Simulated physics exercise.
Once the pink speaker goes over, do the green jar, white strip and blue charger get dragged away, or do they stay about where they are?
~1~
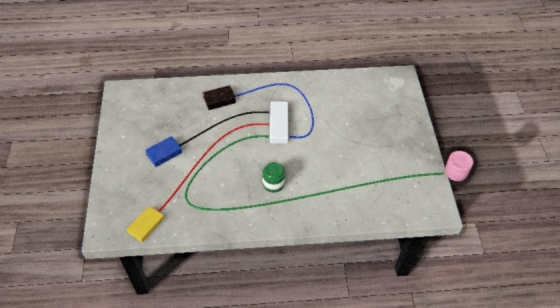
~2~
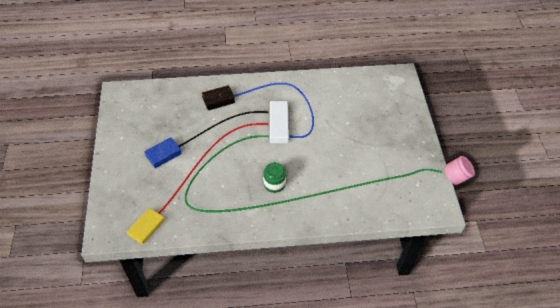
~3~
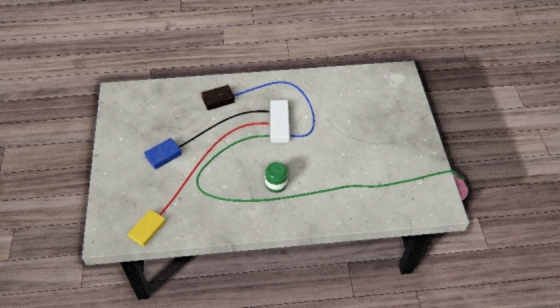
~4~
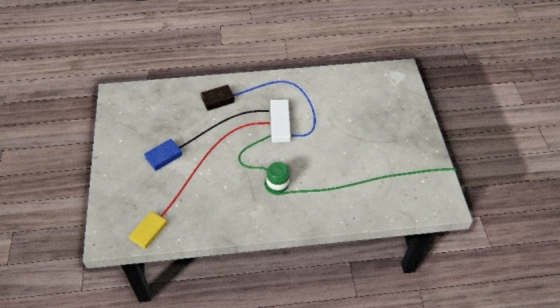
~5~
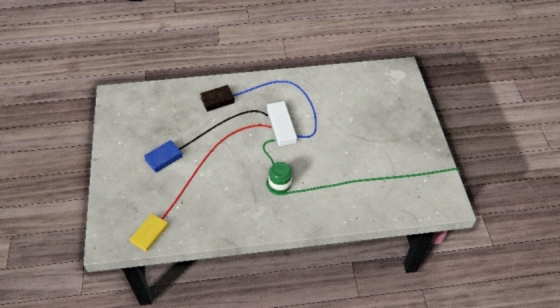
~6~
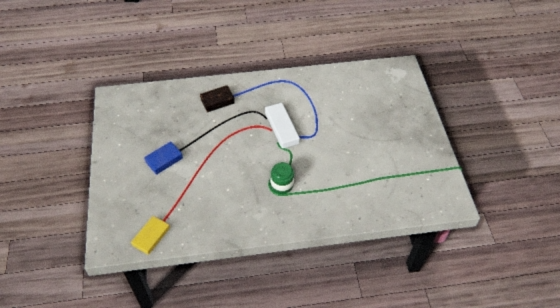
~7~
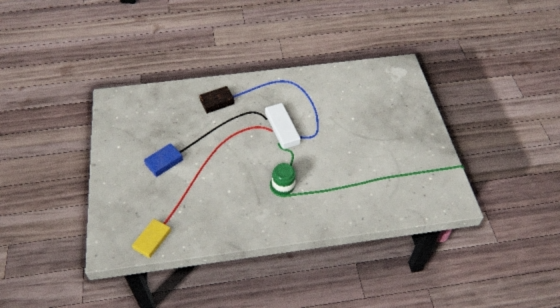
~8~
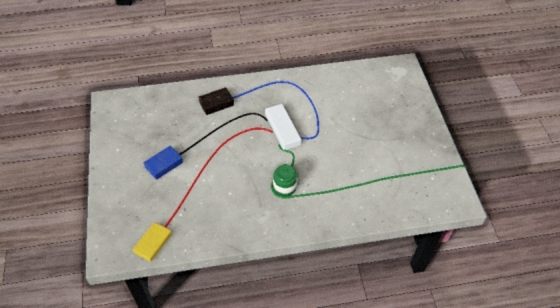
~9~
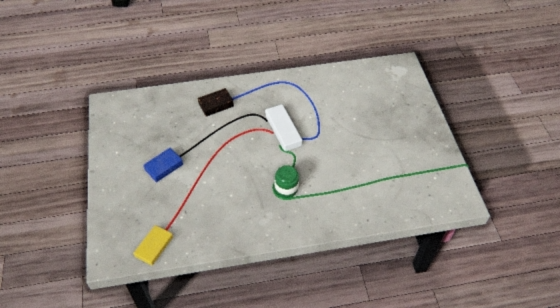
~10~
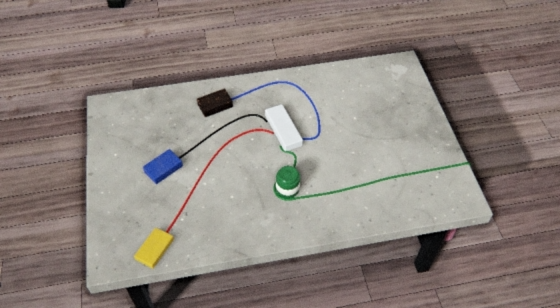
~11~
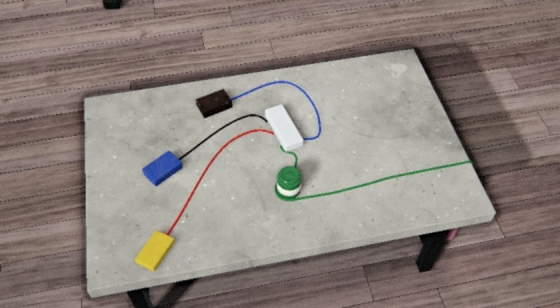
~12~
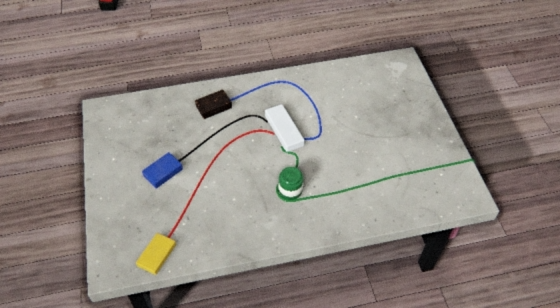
They stay about where they are. The green jar and blue charger hardly stir, and the white strip keeps its place on the table, only turning slightly.
